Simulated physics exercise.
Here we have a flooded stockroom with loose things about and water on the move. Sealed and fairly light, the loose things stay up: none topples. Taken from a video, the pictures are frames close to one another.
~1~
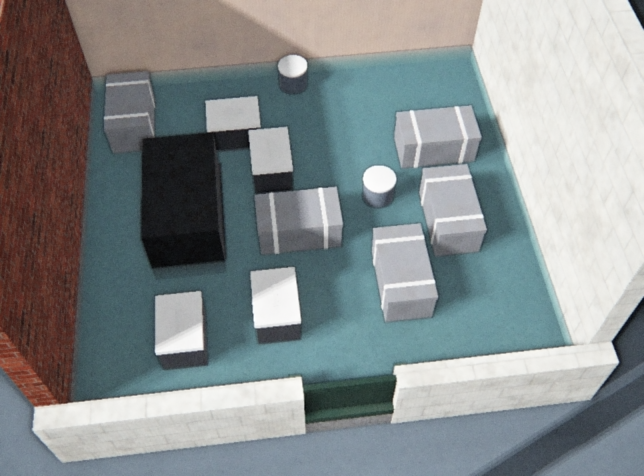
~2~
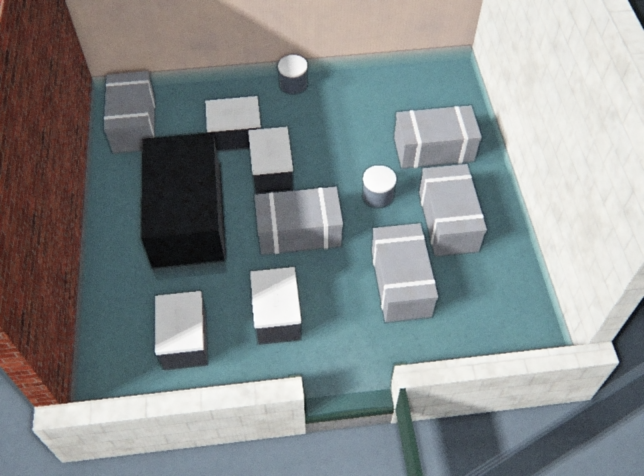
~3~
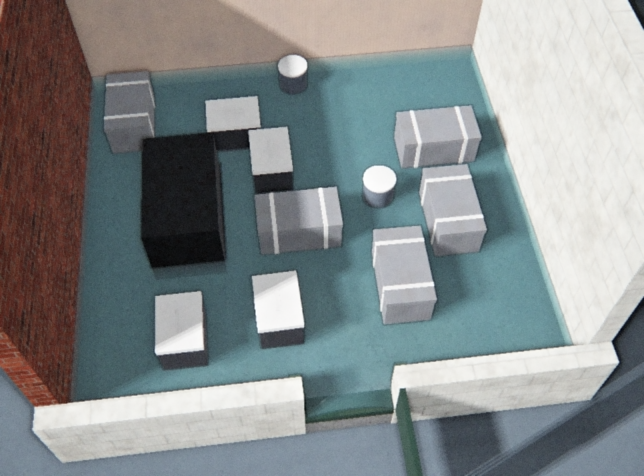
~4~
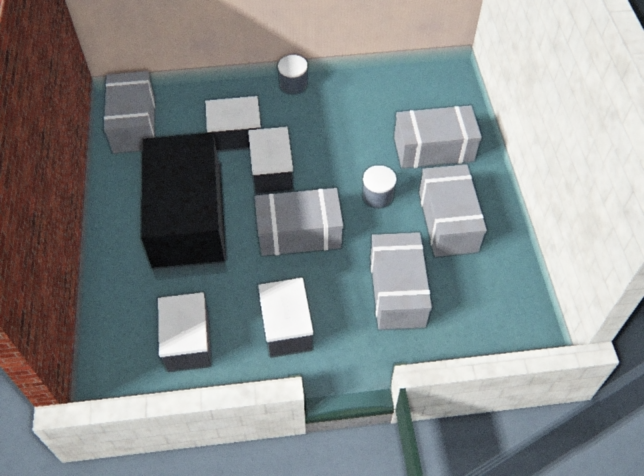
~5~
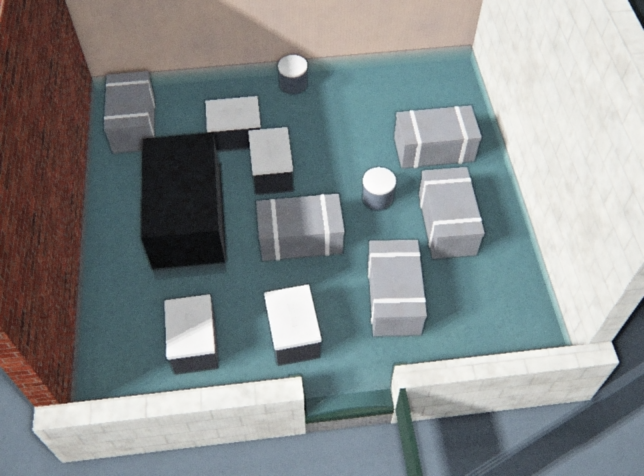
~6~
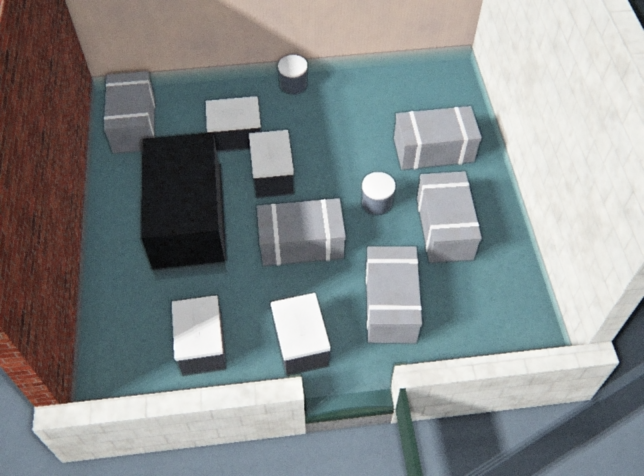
In a flooded stockroom, a green gate swings open and several boxes drift slightly toward it.
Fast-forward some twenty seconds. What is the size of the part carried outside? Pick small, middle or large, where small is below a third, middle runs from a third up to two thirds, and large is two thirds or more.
Small.
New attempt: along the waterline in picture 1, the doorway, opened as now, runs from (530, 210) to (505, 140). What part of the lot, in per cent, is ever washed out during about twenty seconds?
Roughly 50 in a hundred.
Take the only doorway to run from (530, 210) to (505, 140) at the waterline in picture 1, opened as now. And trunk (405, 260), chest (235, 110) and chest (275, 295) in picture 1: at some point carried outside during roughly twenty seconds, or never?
The three read escape, no escape and no escape, in that order.
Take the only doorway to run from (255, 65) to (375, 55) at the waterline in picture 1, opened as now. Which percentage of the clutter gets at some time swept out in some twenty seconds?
About 70 per cent.
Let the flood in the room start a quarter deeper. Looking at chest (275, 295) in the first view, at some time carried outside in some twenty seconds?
If you ask me, it leaves the room.
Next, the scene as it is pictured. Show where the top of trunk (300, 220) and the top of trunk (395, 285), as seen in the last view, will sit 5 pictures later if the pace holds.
Look for them at about (305, 249) and about (395, 319).
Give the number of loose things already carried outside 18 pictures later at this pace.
The number I arrive at is 1.
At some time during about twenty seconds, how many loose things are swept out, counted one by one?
My count comes to 1.
A moment on, 1 of 11 are out; 10 afloat.
Next, 1 of 11 are out; 10 afloat.
Later, 1 of 11 are out; 10 afloat.
In the end, 1 of 11 are out; 10 afloat.
